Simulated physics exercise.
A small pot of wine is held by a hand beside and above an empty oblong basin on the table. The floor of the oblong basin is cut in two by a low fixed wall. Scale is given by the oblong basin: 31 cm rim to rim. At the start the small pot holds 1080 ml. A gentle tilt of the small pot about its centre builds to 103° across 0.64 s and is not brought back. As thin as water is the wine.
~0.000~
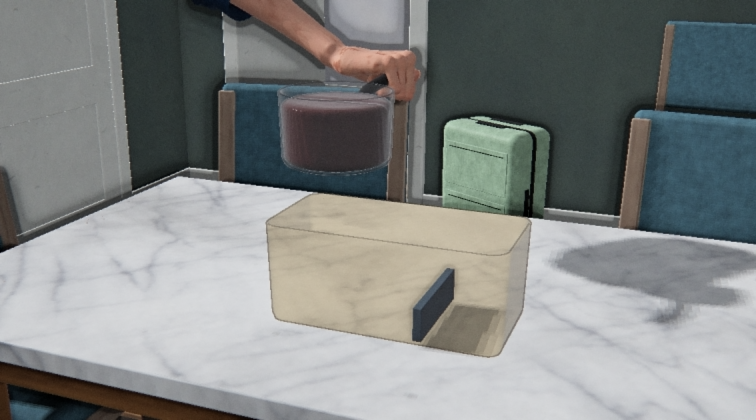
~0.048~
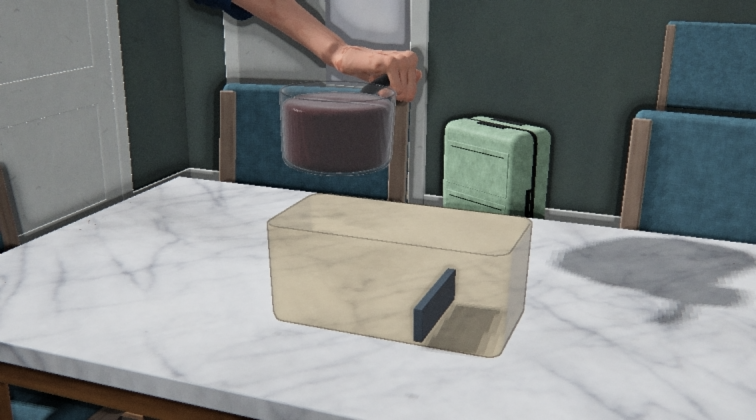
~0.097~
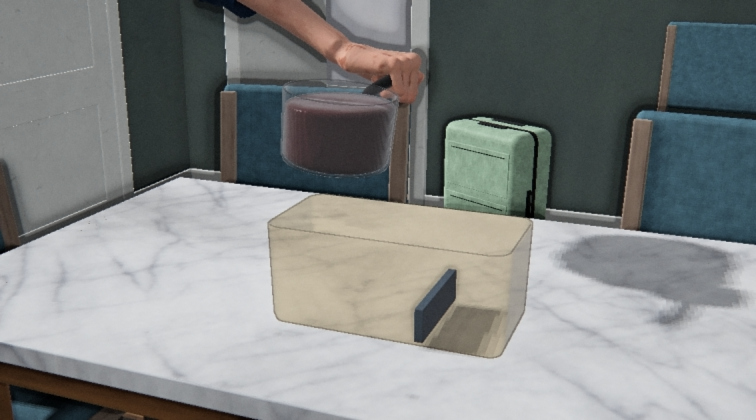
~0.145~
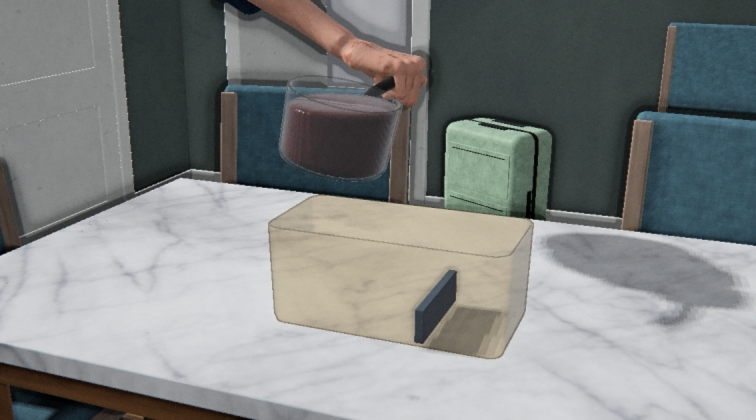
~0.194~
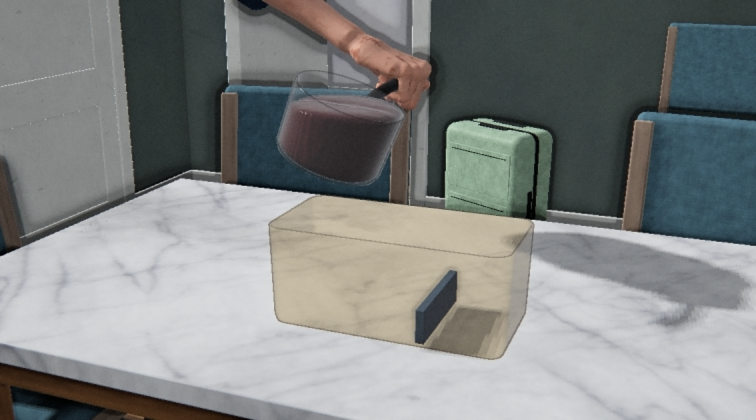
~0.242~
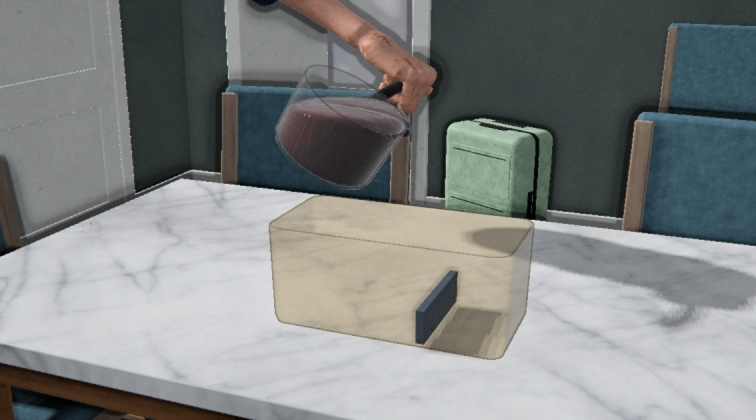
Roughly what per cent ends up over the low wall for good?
About 36 in every hundred.
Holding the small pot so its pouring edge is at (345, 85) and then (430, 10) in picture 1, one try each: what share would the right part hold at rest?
Try 1: Approx. 15 %; try 2: Approx. 55 %.
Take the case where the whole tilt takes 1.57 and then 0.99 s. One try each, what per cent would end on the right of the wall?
Respectively 55 and 50 %.
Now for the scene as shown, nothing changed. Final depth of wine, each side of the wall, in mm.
Some 24 mm on the left and some 30 mm on the right.
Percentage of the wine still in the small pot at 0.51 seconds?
About 40 per cent.
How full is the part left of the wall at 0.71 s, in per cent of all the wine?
Roughly 38 in a hundred.
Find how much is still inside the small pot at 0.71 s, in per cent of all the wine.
10 %.
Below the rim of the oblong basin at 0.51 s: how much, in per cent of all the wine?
Estimate - around 30 in a hundred parts.
After 0.51 s the tilt is 93° and 39 per cent is still to pour, 8 is left of the wall and 22 right of it.
After 0.71 s the tilt is 103° and 9 per cent is still to pour, 38 is left of the wall and 44 right of it.
After 0.92 s the tilt is 103° and 2 per cent is still to pour, 55 is left of the wall and 40 right of it.
After 1.14 s the tilt is 103° and 0 per cent is still to pour, 62 is left of the wall and 37 right of it.
In the end 62 per cent lies left of the wall, 36 right of it and 1 outside.
